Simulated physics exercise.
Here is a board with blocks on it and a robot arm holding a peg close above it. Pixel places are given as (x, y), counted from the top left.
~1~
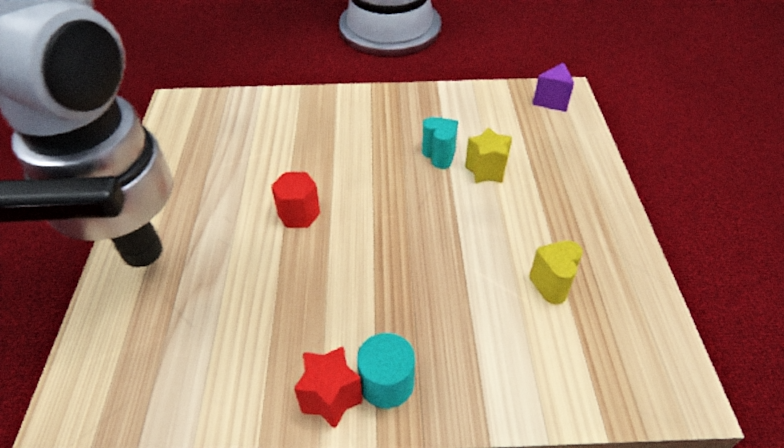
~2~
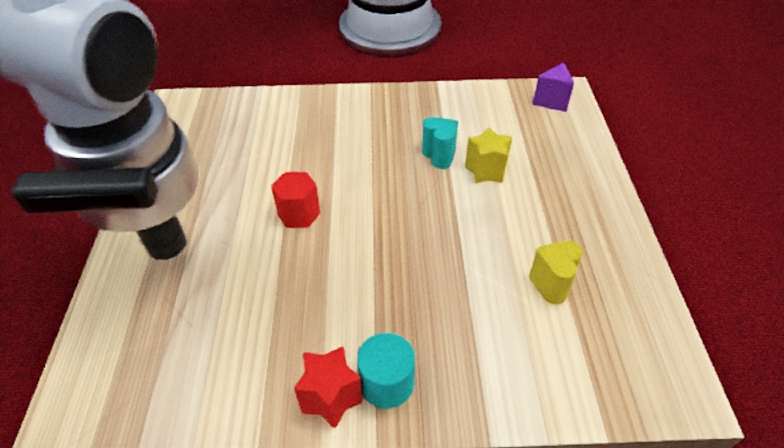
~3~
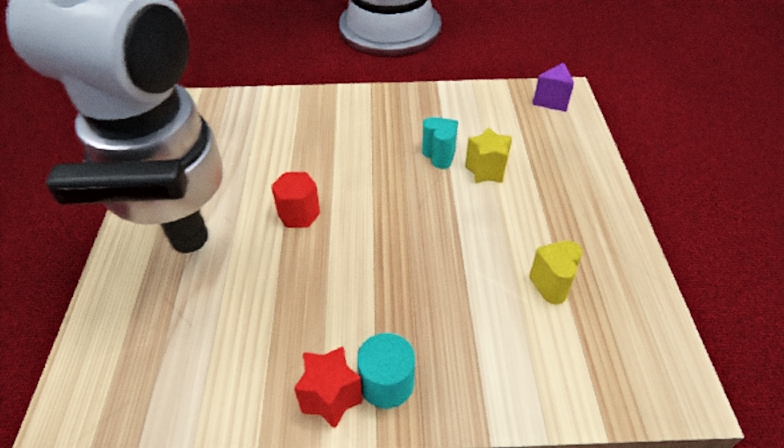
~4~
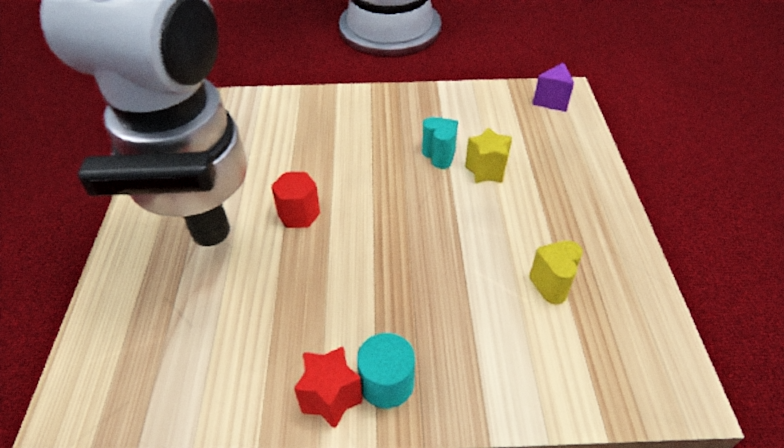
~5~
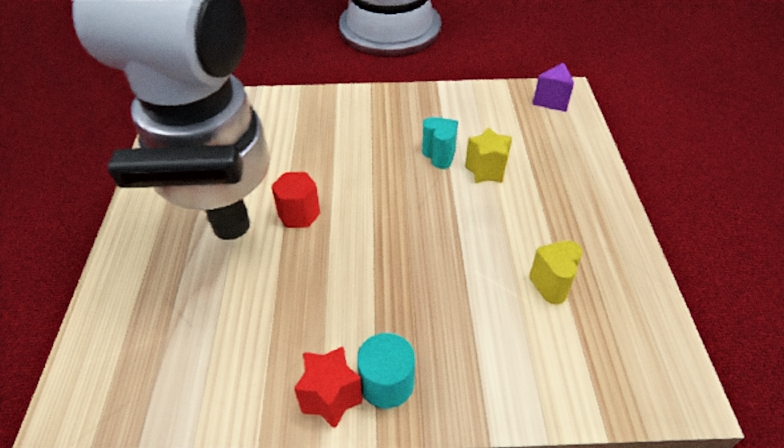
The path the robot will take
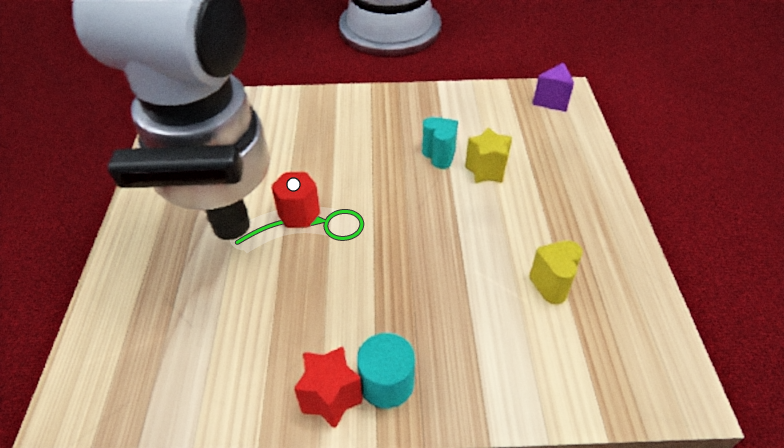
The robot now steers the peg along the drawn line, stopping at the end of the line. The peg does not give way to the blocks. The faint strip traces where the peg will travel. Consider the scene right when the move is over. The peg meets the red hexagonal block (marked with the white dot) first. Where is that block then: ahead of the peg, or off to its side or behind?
That block drops off.
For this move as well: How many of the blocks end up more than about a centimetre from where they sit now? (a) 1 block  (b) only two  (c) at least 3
Choice a: 1 block.
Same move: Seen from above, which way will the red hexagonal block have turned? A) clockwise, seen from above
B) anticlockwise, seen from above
I choose B.
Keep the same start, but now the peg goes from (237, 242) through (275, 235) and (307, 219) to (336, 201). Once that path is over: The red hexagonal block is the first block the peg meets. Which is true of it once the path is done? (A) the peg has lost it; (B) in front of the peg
B - in front of the peg.
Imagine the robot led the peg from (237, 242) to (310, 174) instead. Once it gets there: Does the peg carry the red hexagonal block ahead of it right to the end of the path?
That would be a no.
Drawn move, from (237, 242) over (271, 225) and (308, 219) to (344, 225); the dot is on the red hexagonal block.
What follows on the original path. One third of the way, peg (268, 210); red hexagonal block (300, 182).
Two thirds of the way, peg (306, 204); red hexagonal block (334, 171), turned 20° anticlockwise.
At the end, peg (342, 209); red hexagonal block (347, 168), turned 40° anticlockwise.
